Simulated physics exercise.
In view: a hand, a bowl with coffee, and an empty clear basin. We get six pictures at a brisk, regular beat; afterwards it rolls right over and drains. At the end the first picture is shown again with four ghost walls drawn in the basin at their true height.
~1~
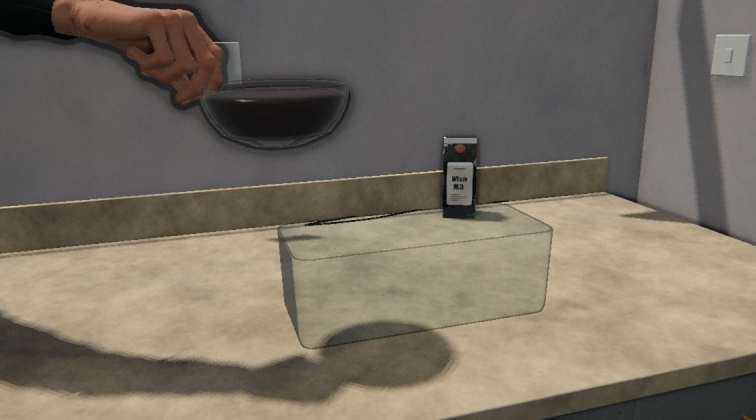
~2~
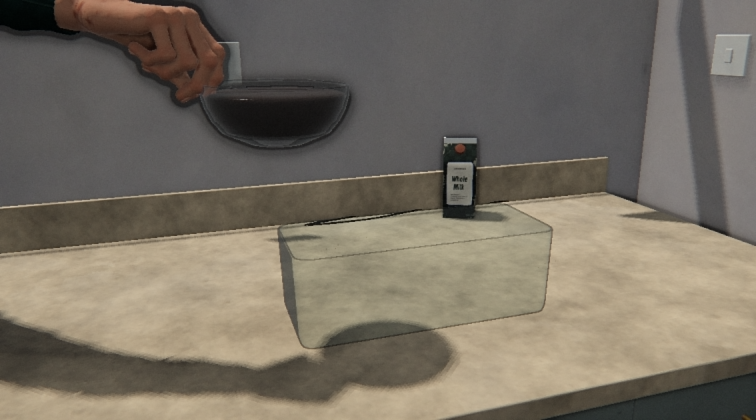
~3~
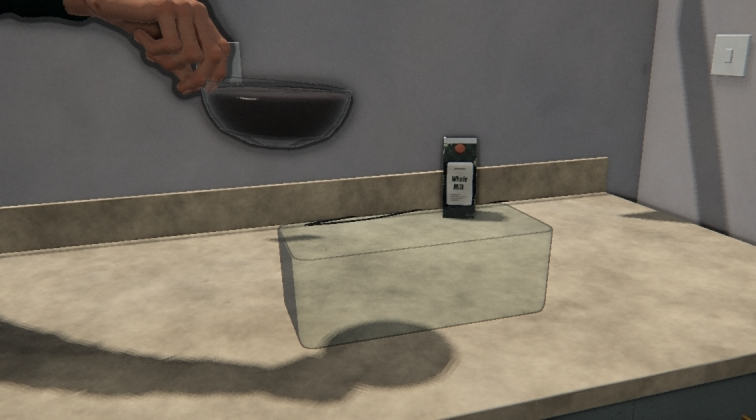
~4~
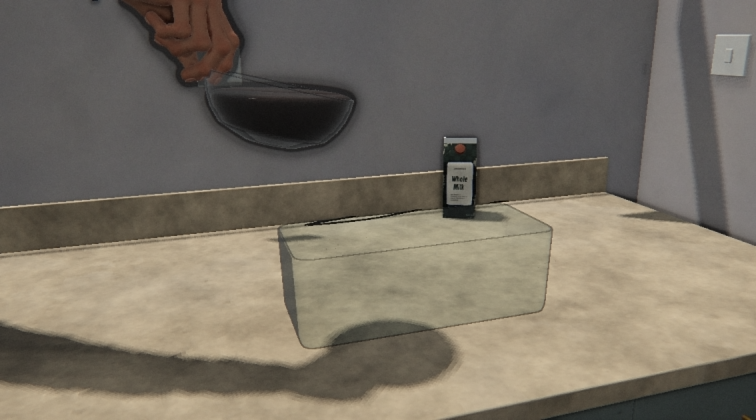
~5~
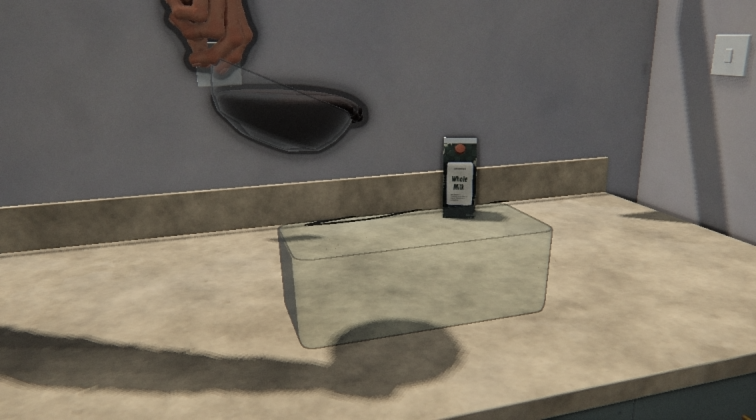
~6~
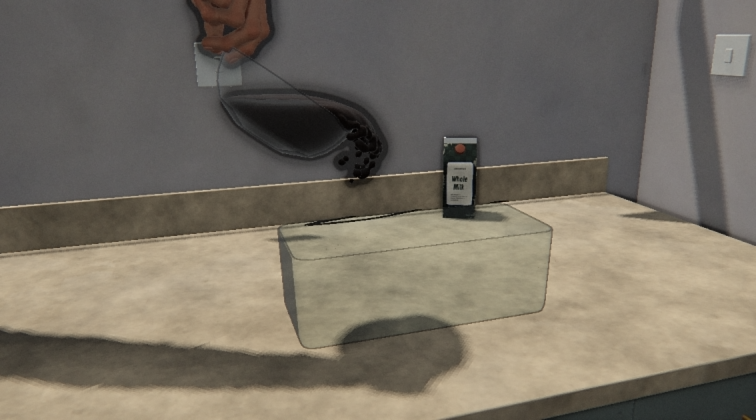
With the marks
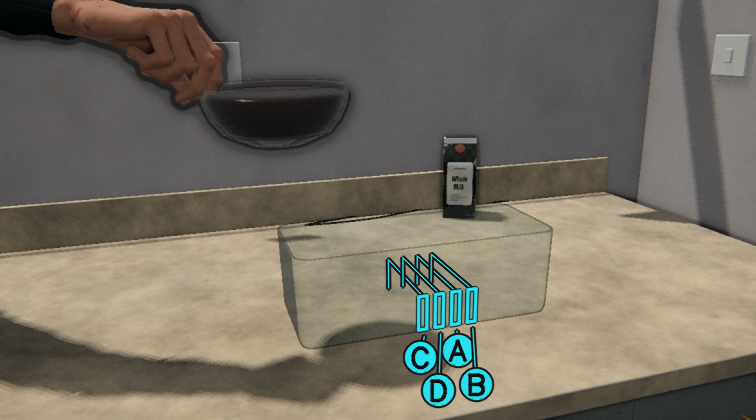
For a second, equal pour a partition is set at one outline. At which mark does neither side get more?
The answer is position C.
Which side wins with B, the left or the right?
The left one.
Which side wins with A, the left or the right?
The left side.
On the marked copy, A at (456, 330); B at (472, 328); C at (424, 336); D at (440, 333).
Choosing A, about 89 % ends left of the wall and 8 % right of it; 4 % is lost outside.
Choosing B, about 86 % ends left of the wall and 10 % right of it; 4 % is lost outside.
Choosing C, about 52 % ends left of the wall and 45 % right of it; 3 % is lost outside.
Choosing D, about 74 % ends left of the wall and 21 % right of it; 5 % is lost outside.
